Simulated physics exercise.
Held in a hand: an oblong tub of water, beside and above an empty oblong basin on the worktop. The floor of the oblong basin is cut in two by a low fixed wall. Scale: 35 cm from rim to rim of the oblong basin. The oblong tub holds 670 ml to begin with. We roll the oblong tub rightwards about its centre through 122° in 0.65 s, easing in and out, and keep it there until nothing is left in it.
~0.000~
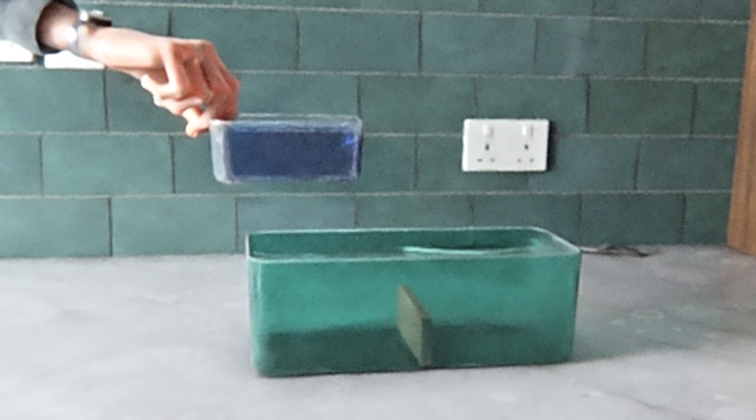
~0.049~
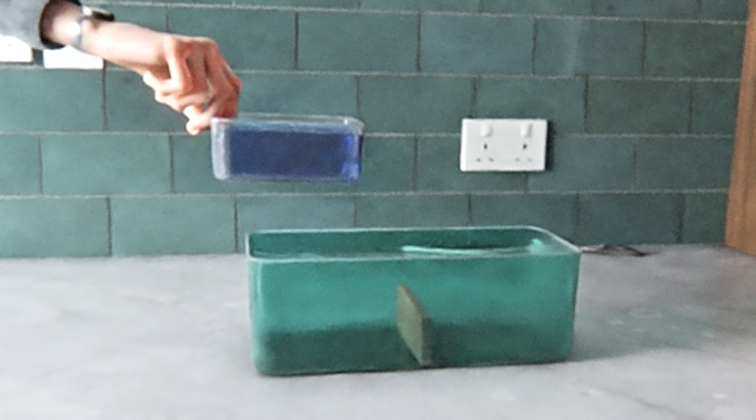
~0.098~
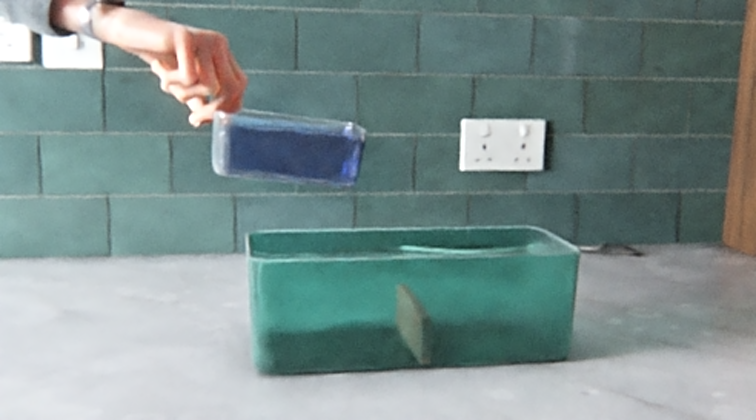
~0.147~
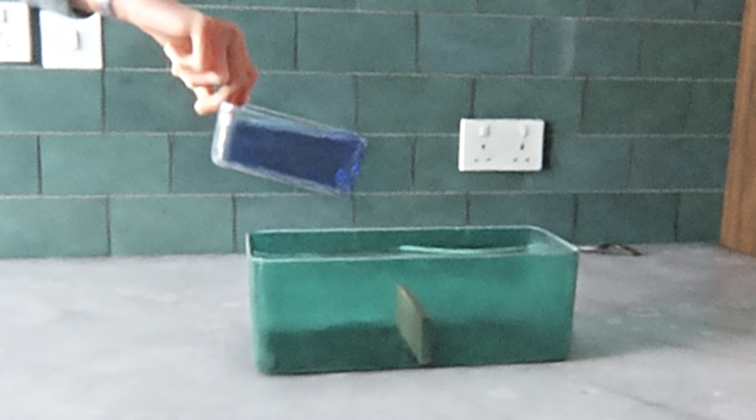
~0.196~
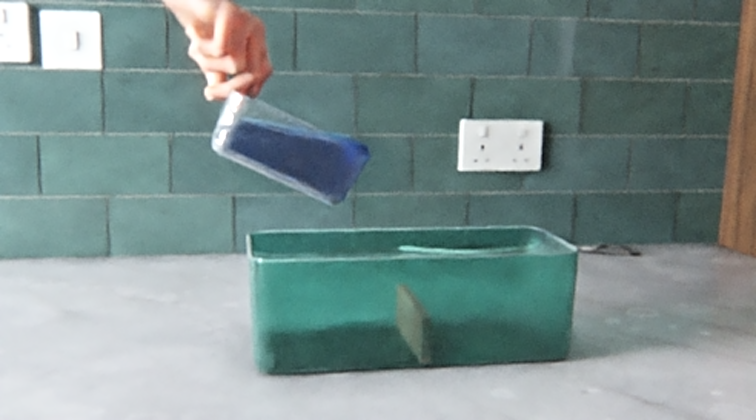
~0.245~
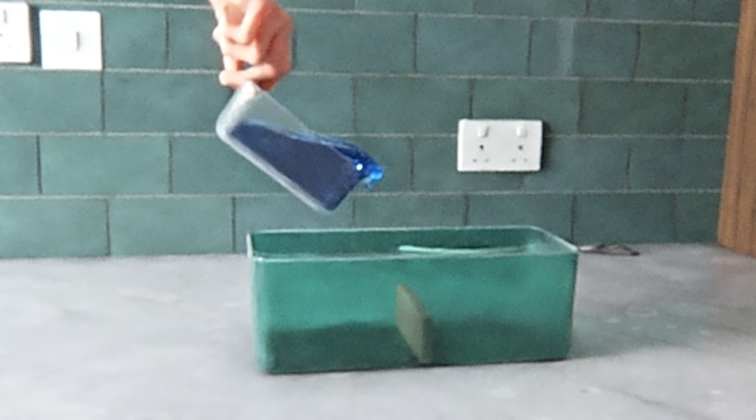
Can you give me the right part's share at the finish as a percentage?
Sure, about 18 percent.
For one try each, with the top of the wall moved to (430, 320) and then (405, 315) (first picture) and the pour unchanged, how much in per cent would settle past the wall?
Some 25 in a hundred, then some 40 in a hundred.
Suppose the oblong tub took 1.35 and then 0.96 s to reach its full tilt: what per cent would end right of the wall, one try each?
Try 1: Approx. 50 %; try 2: Approx. 40 %.
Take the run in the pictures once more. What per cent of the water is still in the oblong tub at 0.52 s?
I'd estimate some 4 % remains.
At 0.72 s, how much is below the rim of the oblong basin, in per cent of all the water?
Close to 86 in a hundred.
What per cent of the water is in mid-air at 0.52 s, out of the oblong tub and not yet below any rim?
Around 10 percent.
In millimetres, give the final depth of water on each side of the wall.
Final reading - left some 22 mm, right some 6 mm.
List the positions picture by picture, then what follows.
In the first picture, tilt 0°; pouring edge (358, 121); surface from (215, 128) to (356, 129); the oblong basin's rim runs from (248, 248) to (562, 242); the wall's top is at (414, 302).
In the second picture, tilt 2°; pouring edge (359, 123); surface from (216, 127) to (355, 130).
In the third picture, tilt 7°; pouring edge (360, 130); surface from (217, 124) to (357, 132).
In the fourth picture, tilt 15°; pouring edge (362, 141); surface from (219, 122) to (360, 136).
In the fifth picture, tilt 25°; pouring edge (362, 155); surface from (221, 121) to (357, 147); 4 per cent is over the edge.
In the sixth picture, tilt 38°; pouring edge (359, 171); surface from (223, 119) to (339, 146); 12 per cent is over the edge.
By 0.52 s the tilt is 110° and 4 per cent is still to pour, 67 is left of the wall and 17 right of it.
By 0.72 s the tilt is 122° and 0 per cent is still to pour, 70 is left of the wall and 17 right of it.
By 0.92 s the tilt is 122° and 0 per cent is still to pour, 74 is left of the wall and 18 right of it.
By 1.15 s the tilt is 122° and 0 per cent is still to pour, 74 is left of the wall and 18 right of it.
At rest 74 per cent lies left of the wall, 18 right of it and 8 outside.
